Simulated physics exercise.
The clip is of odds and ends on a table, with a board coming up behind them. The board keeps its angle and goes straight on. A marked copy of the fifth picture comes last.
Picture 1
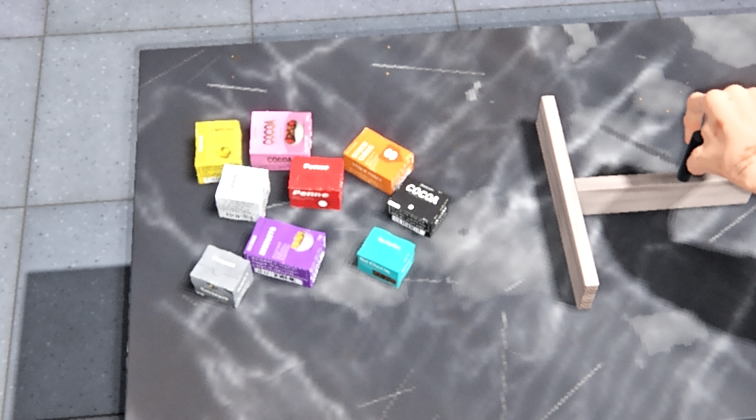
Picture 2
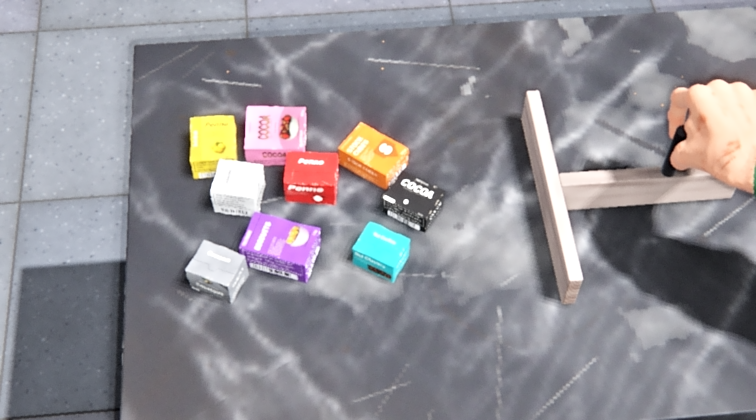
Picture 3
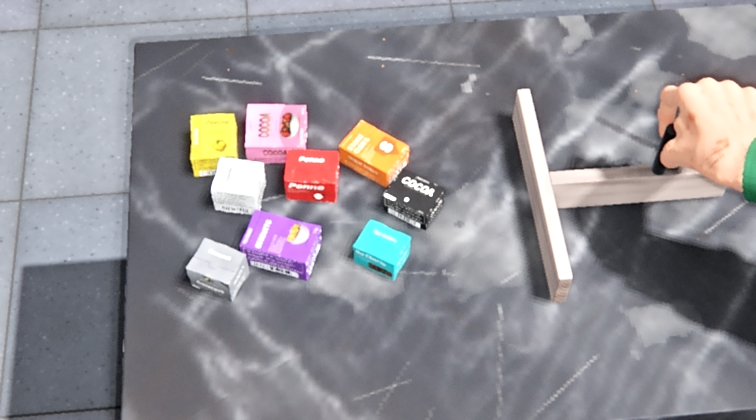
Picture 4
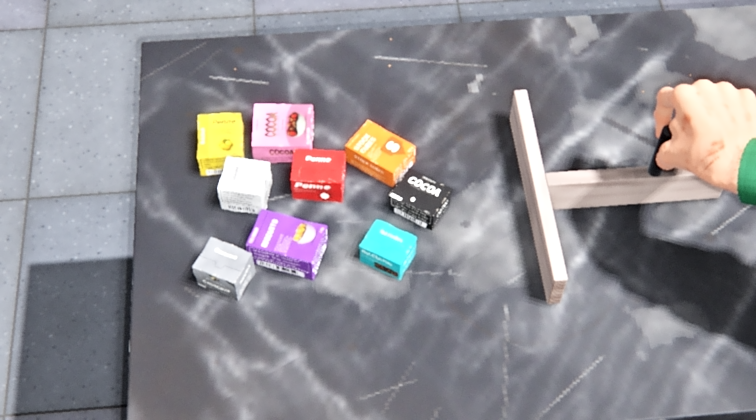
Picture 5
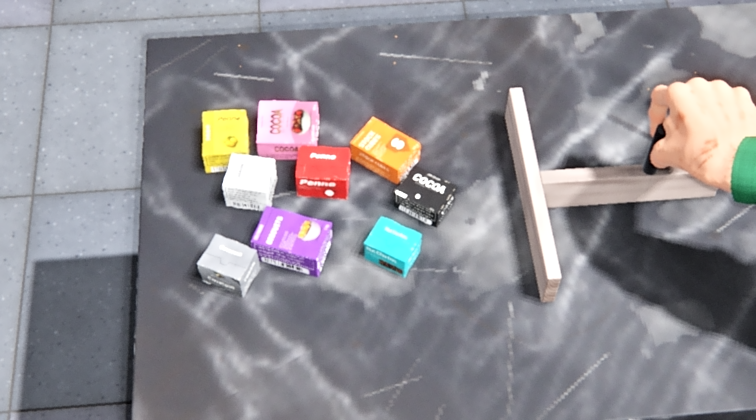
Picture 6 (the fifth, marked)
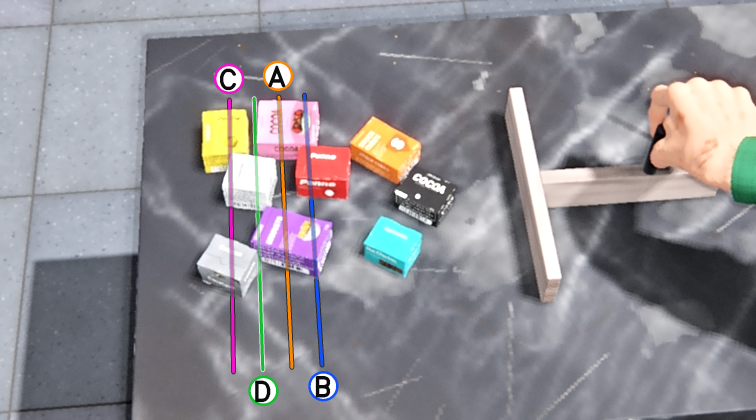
A hand gripping a T-shaped wooden board slides it slightly left across a dark marbled table, while colourful small boxes sit still.
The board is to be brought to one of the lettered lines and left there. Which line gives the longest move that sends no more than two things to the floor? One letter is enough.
As far as mark C.
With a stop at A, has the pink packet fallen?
No.
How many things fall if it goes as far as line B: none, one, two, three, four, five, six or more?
In all, none.
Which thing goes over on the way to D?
The yellow packet goes over.
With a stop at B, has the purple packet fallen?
No.
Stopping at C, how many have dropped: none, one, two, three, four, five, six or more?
By then, two.
On the marked copy, A at (285, 221); B at (313, 219); C at (231, 225); D at (258, 223).
Following C. Soon after the start, board (426, 185); orange packet (375, 150); black packet (391, 200).
Later, board (318, 192); yellow packet (185, 143); white box (195, 188).
In the end, board (233, 198); white box over the edge; yellow packet over the edge; two fallen.
As for the rest, A is within the limit but short; B is within the limit but short; D is within the limit but short.
